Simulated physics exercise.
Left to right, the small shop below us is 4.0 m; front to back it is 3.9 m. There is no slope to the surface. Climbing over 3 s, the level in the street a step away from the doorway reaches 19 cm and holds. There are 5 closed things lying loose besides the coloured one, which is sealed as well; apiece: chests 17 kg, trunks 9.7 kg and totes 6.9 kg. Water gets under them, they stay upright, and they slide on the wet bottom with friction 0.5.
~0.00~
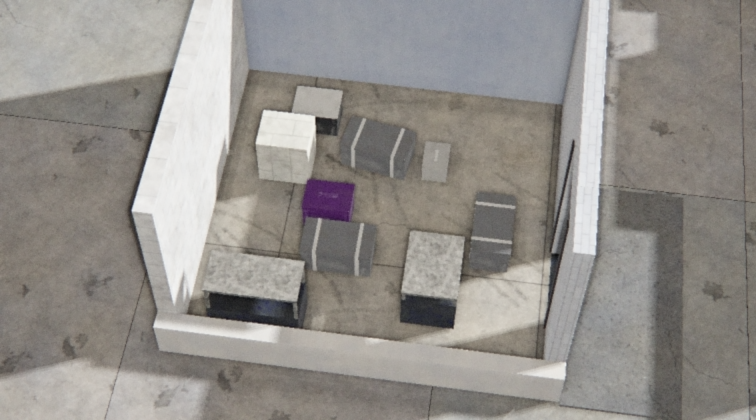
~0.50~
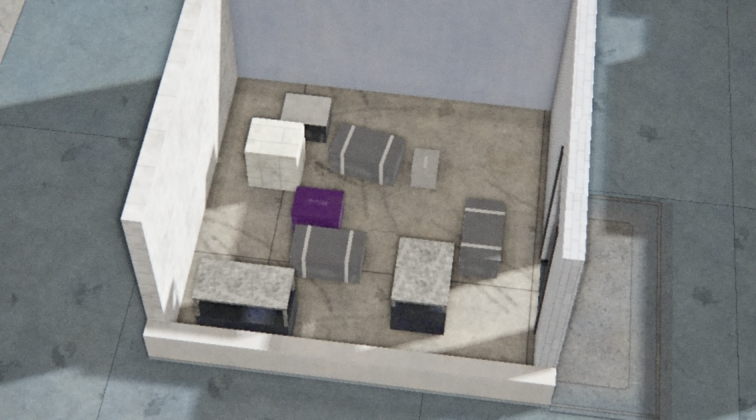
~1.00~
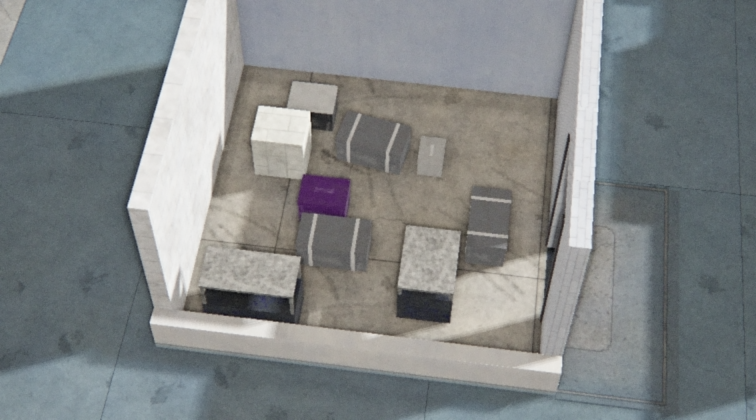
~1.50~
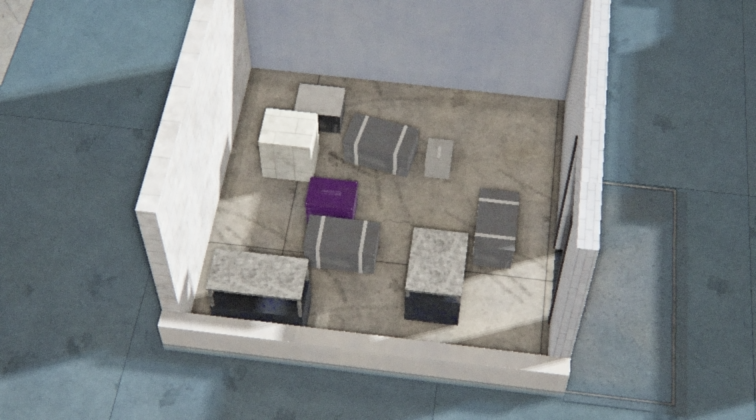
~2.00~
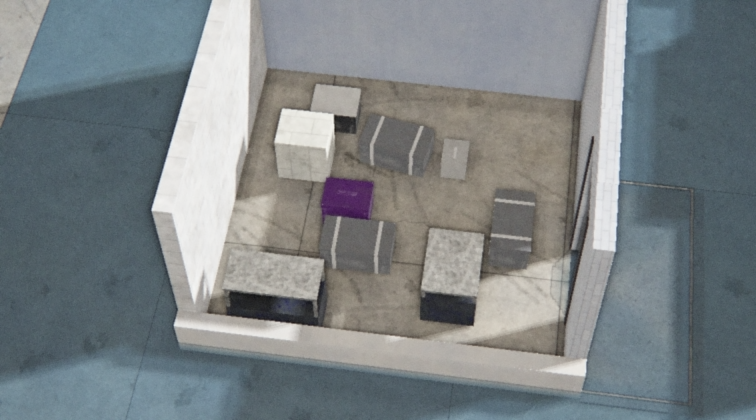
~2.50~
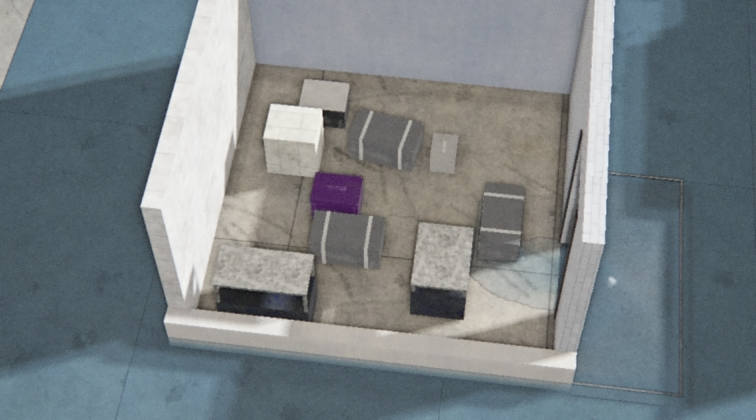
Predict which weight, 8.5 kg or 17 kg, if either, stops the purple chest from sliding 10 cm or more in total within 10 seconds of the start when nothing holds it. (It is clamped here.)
Expect only the larger amount to be sufficient.
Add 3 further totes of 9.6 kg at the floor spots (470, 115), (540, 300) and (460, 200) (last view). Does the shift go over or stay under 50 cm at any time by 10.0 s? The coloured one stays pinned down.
Listed in order, they go beneath the bar, over the bar, over the bar.
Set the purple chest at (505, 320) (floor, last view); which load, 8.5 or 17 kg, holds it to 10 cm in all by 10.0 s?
Short answer: No load.
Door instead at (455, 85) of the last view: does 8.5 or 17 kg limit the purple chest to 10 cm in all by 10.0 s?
With that change, you need the heavier one.
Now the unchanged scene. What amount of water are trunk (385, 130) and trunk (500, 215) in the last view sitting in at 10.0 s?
First about 9 cm, second about 9 cm.
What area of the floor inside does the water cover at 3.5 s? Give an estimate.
My estimate is roughly 2.5 m2.
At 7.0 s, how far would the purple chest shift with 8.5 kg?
Roughly 60 cm.
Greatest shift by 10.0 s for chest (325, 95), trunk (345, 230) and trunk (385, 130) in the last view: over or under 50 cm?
Results in sequence: Threshold not reached; threshold not reached; threshold exceeded.
After 3.5 s the purple chest would be 0 cm from its start with 8.5 kg and 0 cm from its start with 17 kg; 0 cm of water round it then.
After 4.5 s the purple chest would be 0 cm from its start with 8.5 kg and 0 cm from its start with 17 kg; 1 cm of water round it then.
After 7.0 s the purple chest would be 62 cm from its start with 8.5 kg and 0 cm from its start with 17 kg; 4 cm of water round it then.
After 10.0 s the purple chest would be 108 cm from its start with 8.5 kg and 0 cm from its start with 17 kg; 6 cm of water round it then.
